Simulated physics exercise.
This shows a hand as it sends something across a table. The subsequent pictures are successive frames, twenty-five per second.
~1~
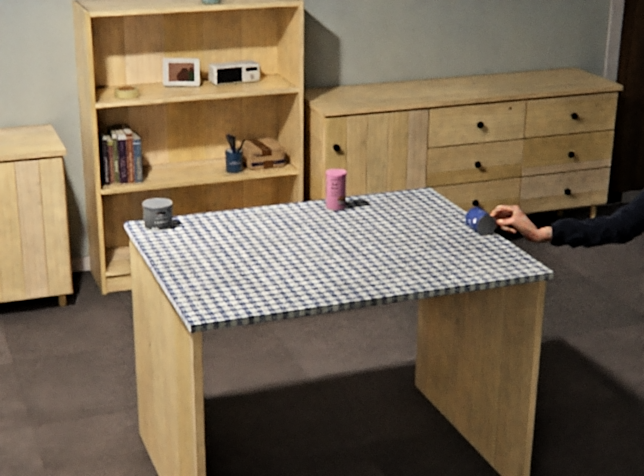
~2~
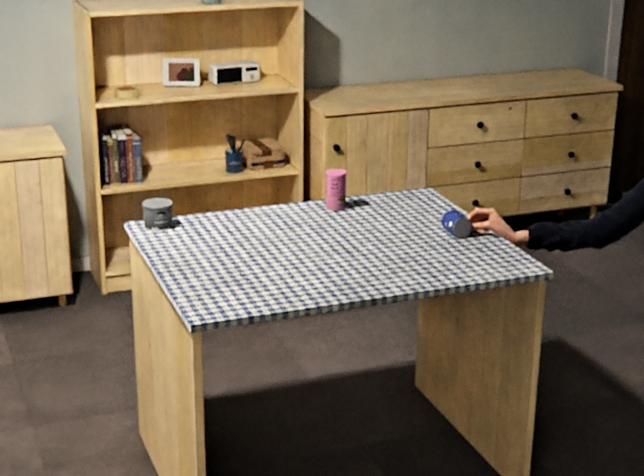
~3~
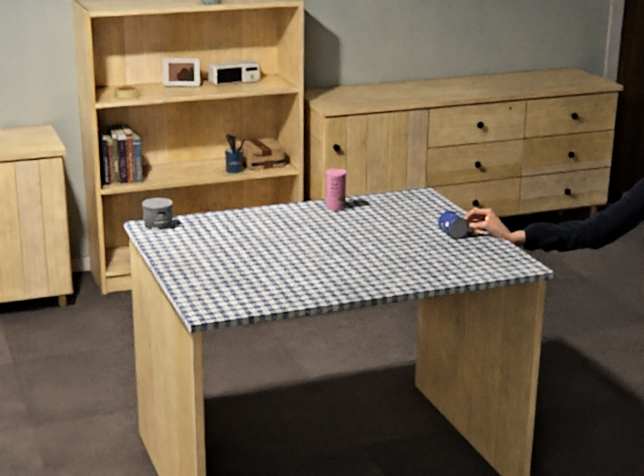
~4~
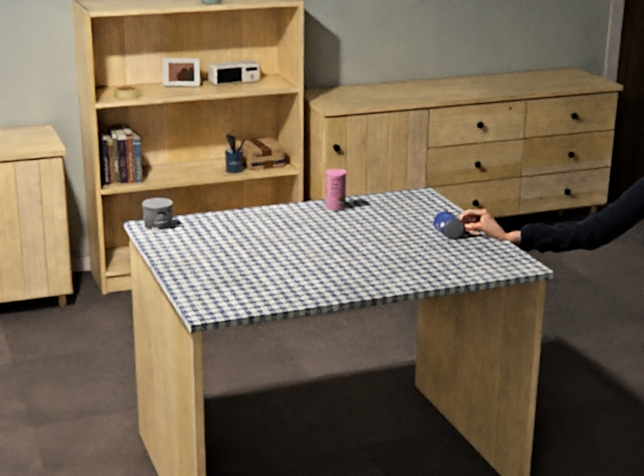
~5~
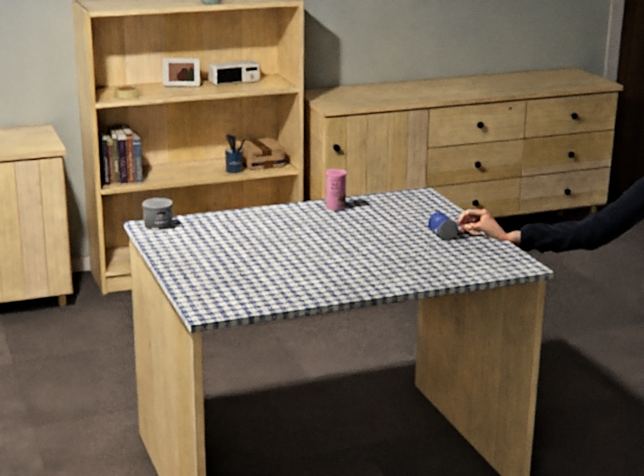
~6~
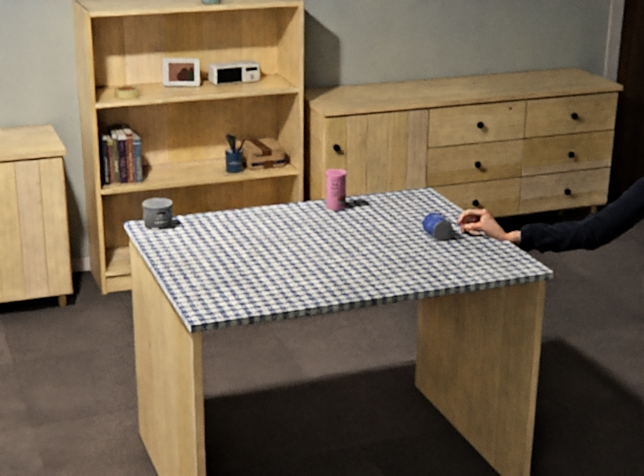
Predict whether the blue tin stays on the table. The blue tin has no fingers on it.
Does not come off.
Then, 0.20 s later than the last frame, blue tin moved well along near (412, 230).
Then, 0.50 s later than the last frame, blue tin moved well along near (378, 234).
Then, 0.80 s later than the last frame, blue tin moved well along near (350, 238).
Then, 1.30 s later than the last frame, blue tin moved well along near (318, 242).
When it is over, moved from the start, blue tin. End places, in pixels of the last picture, blue tin near (302, 244).
